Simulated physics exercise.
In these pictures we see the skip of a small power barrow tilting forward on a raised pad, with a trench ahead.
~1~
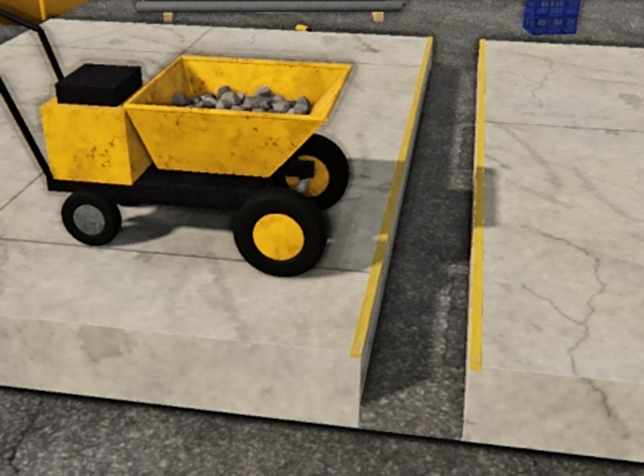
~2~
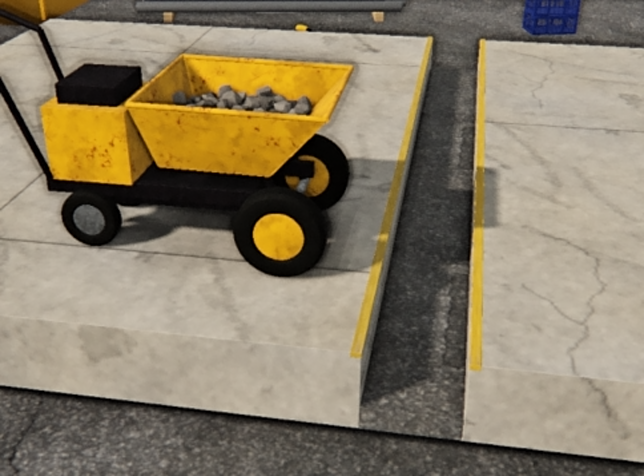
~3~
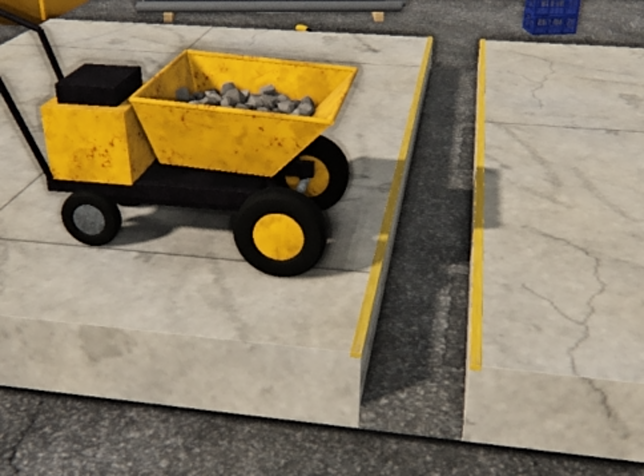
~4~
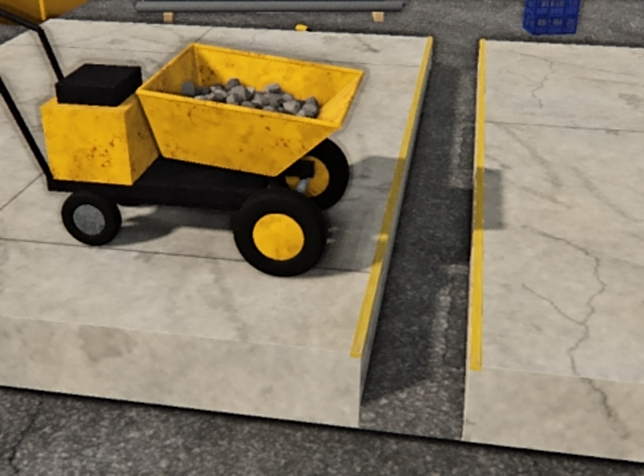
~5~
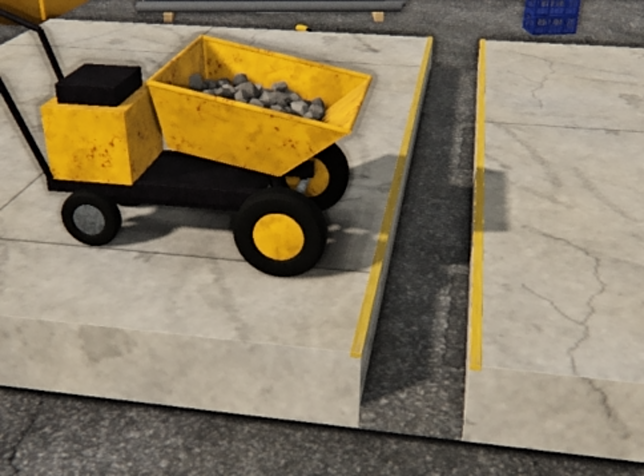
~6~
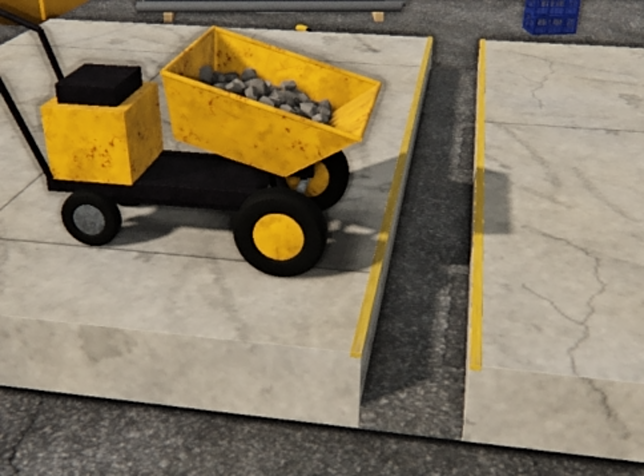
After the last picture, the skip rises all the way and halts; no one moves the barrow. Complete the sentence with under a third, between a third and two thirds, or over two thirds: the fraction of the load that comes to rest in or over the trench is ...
It is over two thirds.
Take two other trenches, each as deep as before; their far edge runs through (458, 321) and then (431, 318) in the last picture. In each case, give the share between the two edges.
Roughly 80 % and 30 %.
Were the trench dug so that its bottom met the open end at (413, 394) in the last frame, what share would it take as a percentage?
It works out to some 100 per cent.
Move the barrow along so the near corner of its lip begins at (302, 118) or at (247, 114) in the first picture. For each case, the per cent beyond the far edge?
The first spot gives roughly 0 %; the second gives roughly 0 %.
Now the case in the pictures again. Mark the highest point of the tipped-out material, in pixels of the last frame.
The top settles at about (491, 252).
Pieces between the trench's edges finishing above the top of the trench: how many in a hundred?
The answer is close to 0 per cent.
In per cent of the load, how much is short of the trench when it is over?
Around 0 per cent.
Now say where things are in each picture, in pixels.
In the first frame, lip of the skip at (324, 119), level; top of the load at (224, 108), broken stones; first edge of the trench at (366, 312); far edge at (477, 323), the trench over half as wide as the skip, and about half as deep as wide.
In the second frame, lip of the skip at (326, 120), level; top of the load at (226, 107).
In the third frame, lip of the skip at (331, 122), tipped barely; top of the load at (222, 116).
In the fourth frame, lip of the skip at (339, 126), tipped a little; top of the load at (227, 112).
In the fifth frame, lip of the skip at (348, 132), tipped a little; top of the load at (223, 106).
In the sixth frame, lip of the skip at (359, 139), tipped clearly; top of the load at (232, 101); first edge of the trench at (366, 312); far edge at (477, 323).
Soon, skip tipped steeply; all in the skip.
A while on, skip tipped right over; about two thirds in the skip; about a third in or heaped over the trench; a stray few beyond it.
Towards the end, skip tipped right over; nearly all in or heaped over the trench; a stray few beyond it.
Finally, skip tipped right over; nearly all in or heaped over the trench; a stray few beyond it.
